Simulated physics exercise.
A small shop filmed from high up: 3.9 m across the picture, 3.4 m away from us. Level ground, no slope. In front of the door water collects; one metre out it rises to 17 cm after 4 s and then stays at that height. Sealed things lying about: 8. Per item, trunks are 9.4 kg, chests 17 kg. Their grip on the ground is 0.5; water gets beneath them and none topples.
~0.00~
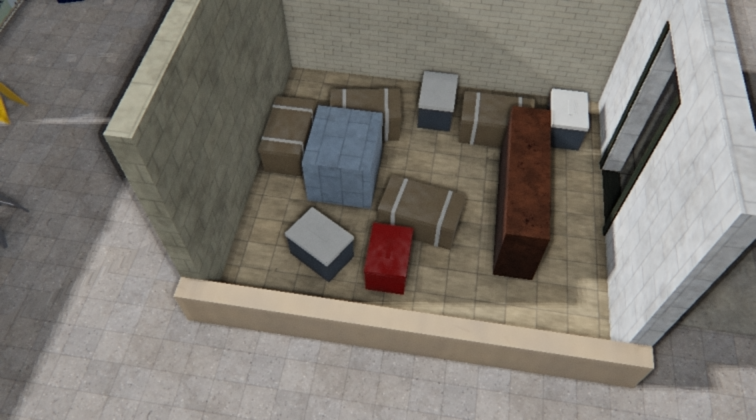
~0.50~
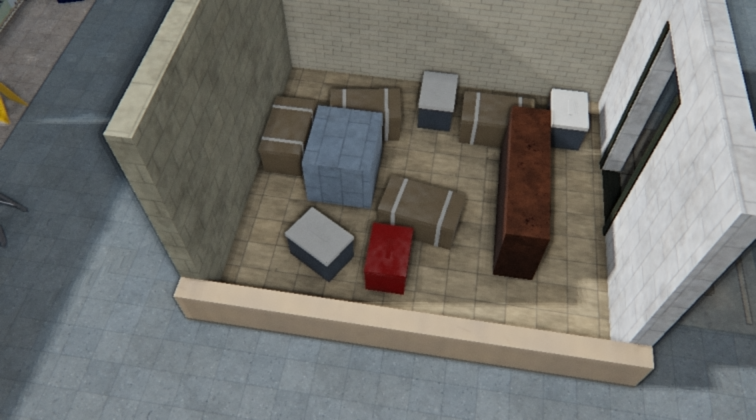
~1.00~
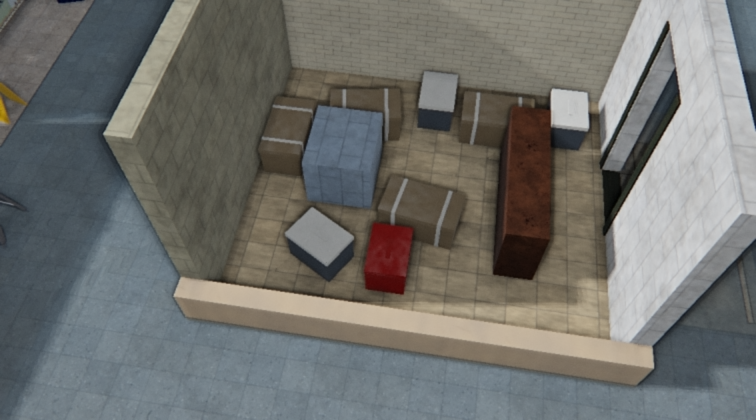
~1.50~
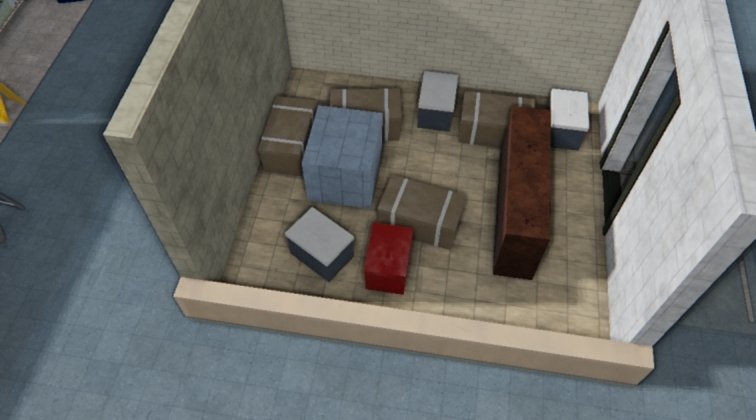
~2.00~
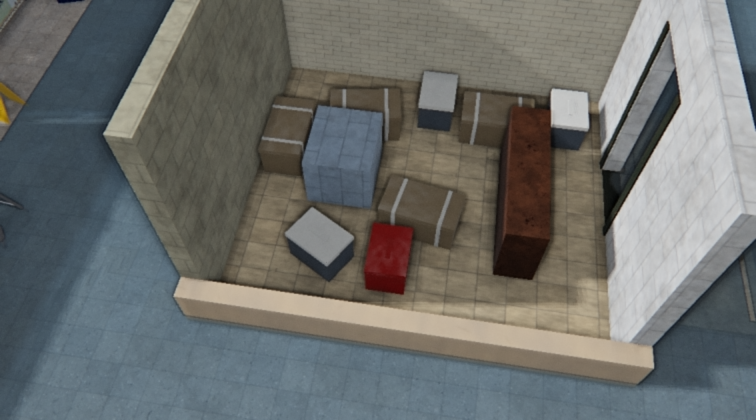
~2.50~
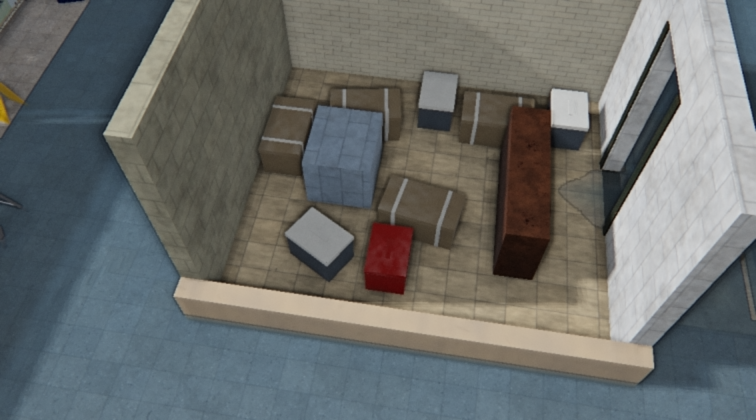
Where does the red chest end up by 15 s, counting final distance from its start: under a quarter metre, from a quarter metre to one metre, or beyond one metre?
It should linger near its start.
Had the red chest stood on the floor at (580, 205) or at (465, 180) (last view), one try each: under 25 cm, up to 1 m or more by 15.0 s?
Respectively, it ends up distant and sits tight.
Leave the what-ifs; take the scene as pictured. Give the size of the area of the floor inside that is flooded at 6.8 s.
About 6.0 m2.
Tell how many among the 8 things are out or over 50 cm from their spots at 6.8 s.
Count: 0.
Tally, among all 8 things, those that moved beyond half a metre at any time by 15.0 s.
I count 2 of them.
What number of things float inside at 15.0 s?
5 of them.
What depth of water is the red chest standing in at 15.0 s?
6 cm or so.
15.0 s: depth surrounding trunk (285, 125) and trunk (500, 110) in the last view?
9 and 7 cm.
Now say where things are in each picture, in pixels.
The first picture shows the red chest at (389, 249) rests on the ground; water covers 0.0 m2; 0 of 8 have shifted.
The second picture shows the red chest at (389, 249), on the bottom; water covers 0.0 m2; 0 of 8 have shifted.
The third picture shows the red chest at (389, 249), on the bottom; 0.0 m2 under water; 0 of 8 have shifted.
The fourth picture shows the red chest at (389, 249) rests on the ground; 0.0 m2 under water; 0 of 8 have shifted.
The fifth picture shows the red chest at (389, 249), on the bottom; water covers 0.0 m2; 0 of 8 have shifted.
The sixth picture shows the red chest at (389, 249), on the bottom; 0.2 m2 under water; 0 of 8 have shifted.
After 3.5 s the red chest is near (389, 249), 0.0 m from its start, aground; 0 afloat.
After 6.8 s the red chest is near (389, 249), 0.0 m from its start, aground; 1 afloat.
After 11.0 s the red chest is near (389, 249), 0.0 m from its start, aground; 4 afloat.
After 15.0 s the red chest is near (389, 249), 0.0 m from its start, aground; 5 afloat.
